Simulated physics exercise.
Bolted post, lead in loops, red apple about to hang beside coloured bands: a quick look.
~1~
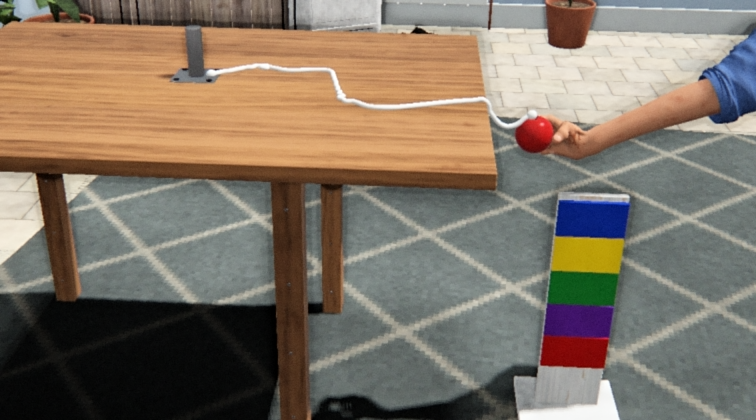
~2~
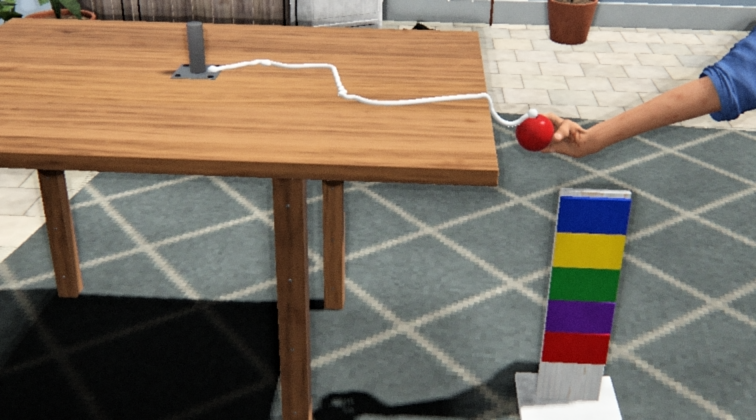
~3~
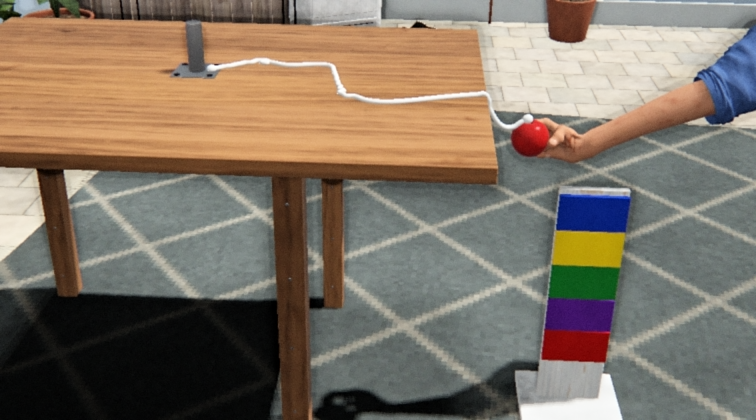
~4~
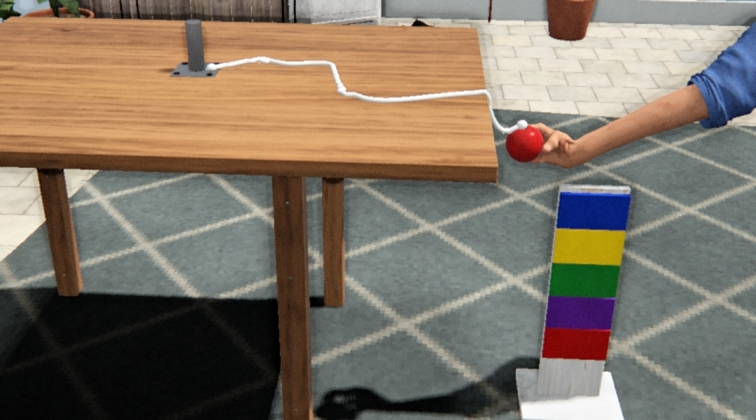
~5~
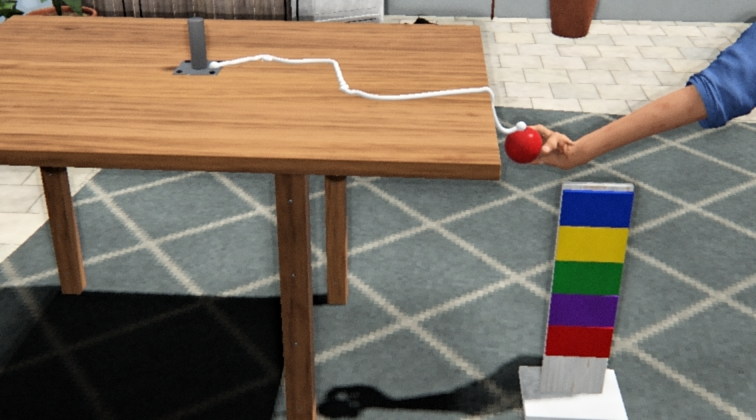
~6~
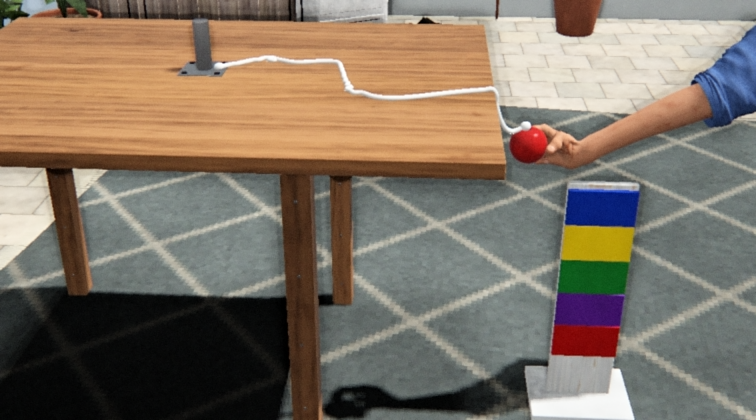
At first, a hand at the right holds a small red ball just off the edge of a wooden table, tied to a loosely curving white cord, with a colour-banded board standing below. The hand lowers the ball slightly and draws it a little left, then keeps it nearly still as the view shifts slightly.
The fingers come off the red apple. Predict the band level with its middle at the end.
Prediction: Green.
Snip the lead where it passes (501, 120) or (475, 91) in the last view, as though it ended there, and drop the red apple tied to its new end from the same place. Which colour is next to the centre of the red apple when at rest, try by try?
Yellow; blue.
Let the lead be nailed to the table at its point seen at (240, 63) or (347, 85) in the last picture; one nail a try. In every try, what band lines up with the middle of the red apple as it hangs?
Results, in sequence: Green / blue.
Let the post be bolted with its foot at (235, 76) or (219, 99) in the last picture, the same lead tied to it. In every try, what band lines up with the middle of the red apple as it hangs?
Result 1: Purple. Result 2: Purple.
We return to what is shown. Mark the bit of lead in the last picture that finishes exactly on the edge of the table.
Close to (376, 97).
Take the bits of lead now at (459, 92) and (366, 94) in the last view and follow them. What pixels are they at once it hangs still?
The first settles around (493, 161), the second around (482, 80).
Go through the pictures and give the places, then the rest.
The first frame shows red apple (534, 134); blue (592, 221); yellow (588, 256); green (583, 290); purple (579, 322); red (574, 353).
The second frame shows red apple (535, 133); lead through (247, 64) (300, 67) (338, 83) (375, 103) (465, 98).
The third frame shows red apple (530, 138).
The fourth frame shows red apple (524, 144); lead through (246, 62) (299, 64) (337, 80) (374, 100) (464, 94).
The fifth frame shows red apple (523, 145).
The sixth frame shows red apple (528, 145); lead through (253, 61) (307, 63) (344, 78) (382, 98) (472, 91).
Early on, apple near (455, 240); level with yellow.
Midway, apple near (492, 268); level with green.
Finally, apple near (489, 264); level with green. Its centre hangs level with the green band.
